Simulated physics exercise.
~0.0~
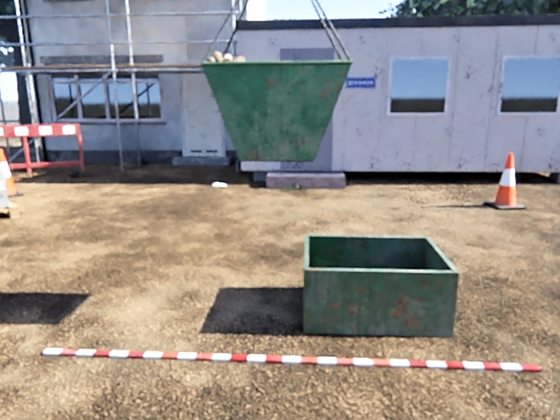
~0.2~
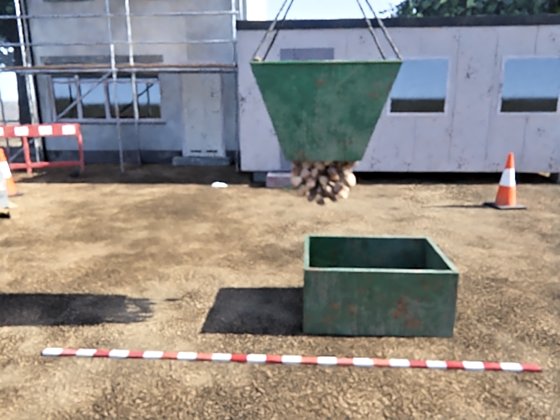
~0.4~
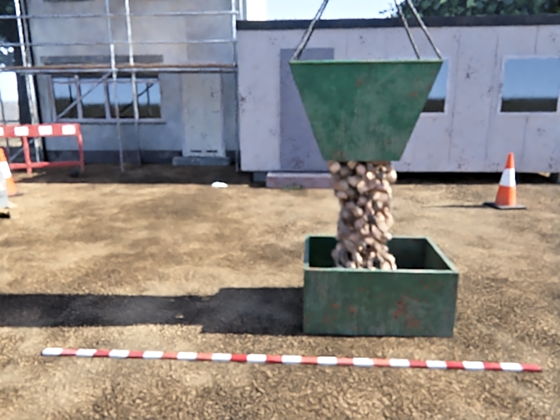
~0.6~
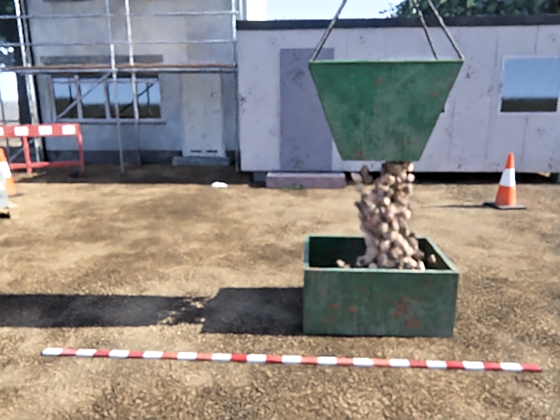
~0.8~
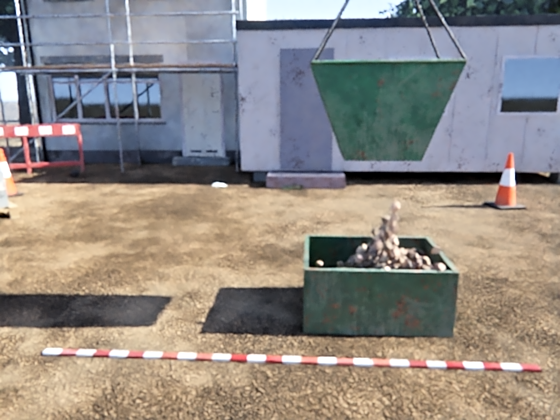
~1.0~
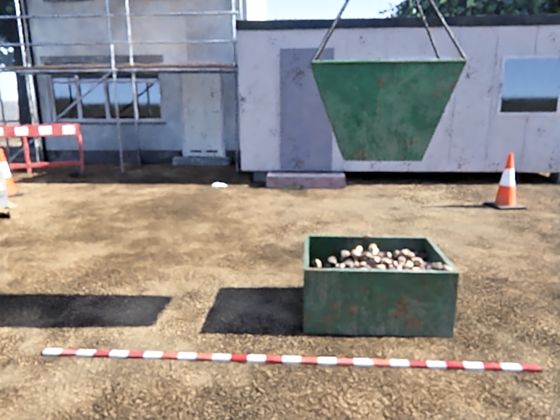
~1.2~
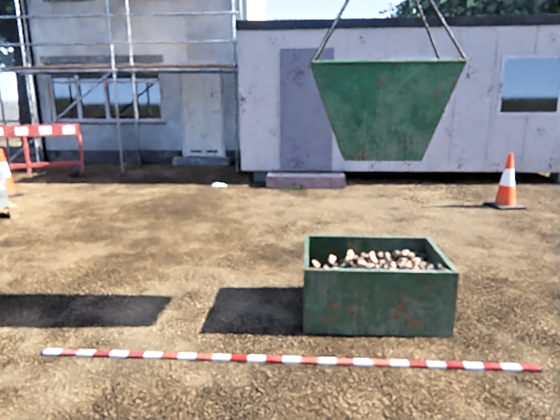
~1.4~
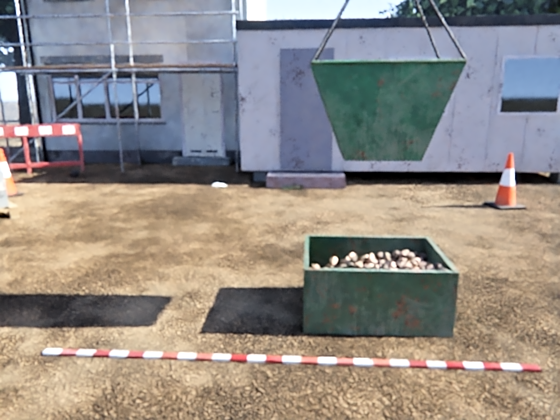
A green hopper hanging from cables moved right across a building yard while brownish stones poured from its open bottom into a green bin below, until it stopped, empty, and the stones settled in a heap inside the bin.
